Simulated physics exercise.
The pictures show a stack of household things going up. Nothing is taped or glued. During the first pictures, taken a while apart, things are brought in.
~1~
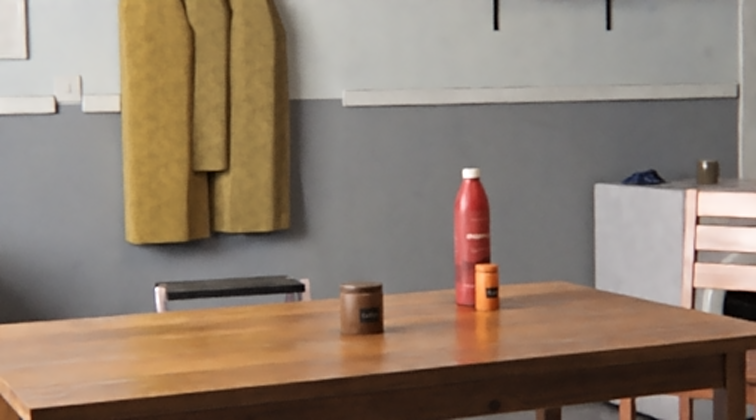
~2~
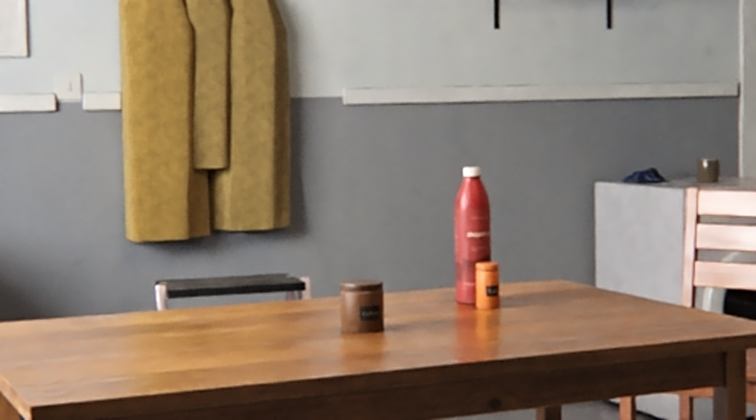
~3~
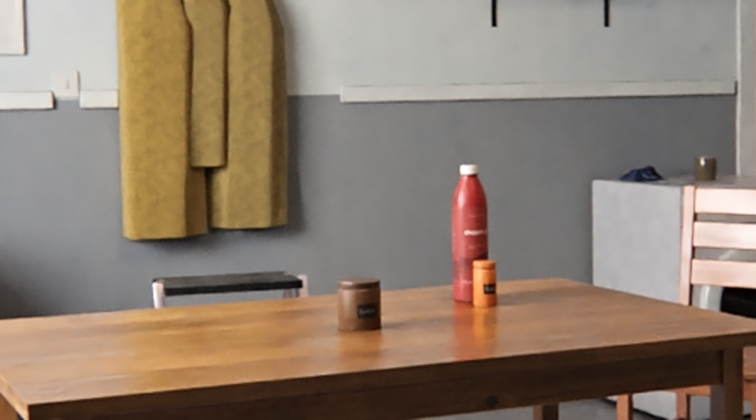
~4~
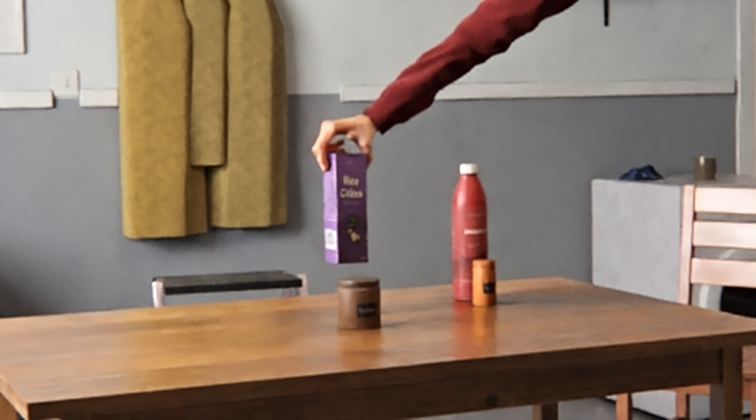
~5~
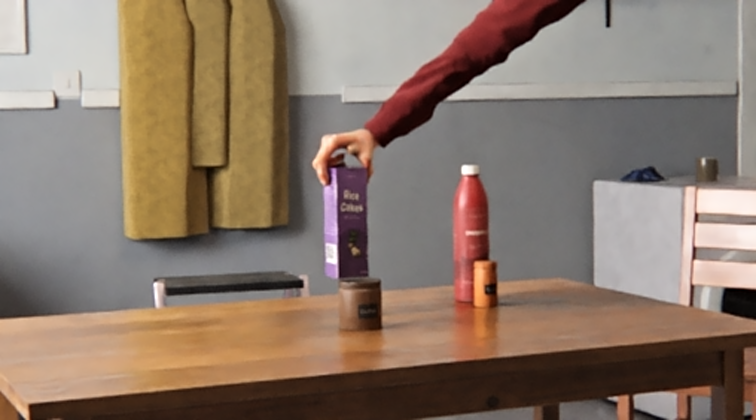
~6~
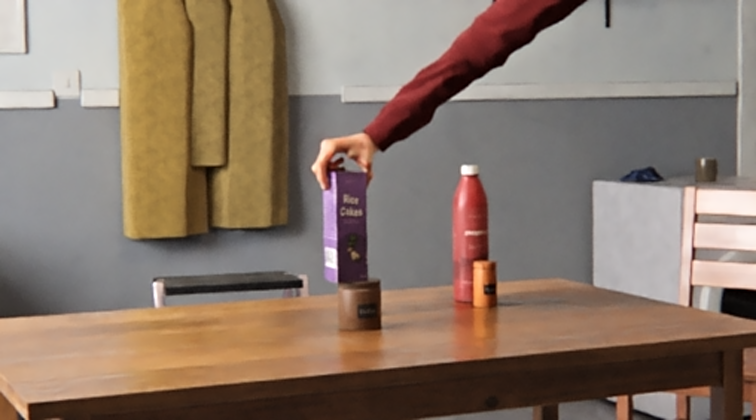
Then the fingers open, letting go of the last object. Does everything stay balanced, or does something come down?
Most likely the pile survives.
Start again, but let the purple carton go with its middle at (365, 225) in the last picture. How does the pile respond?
Next, the heap stays put.
Then, 0.40 s on from there, no change.
Then, 1.20 s on from there, purple carton resting near (345, 226).
In the end, all 4 unmoved. At the end, from the last picture's camera, purple carton near (345, 226). The pile stays up.
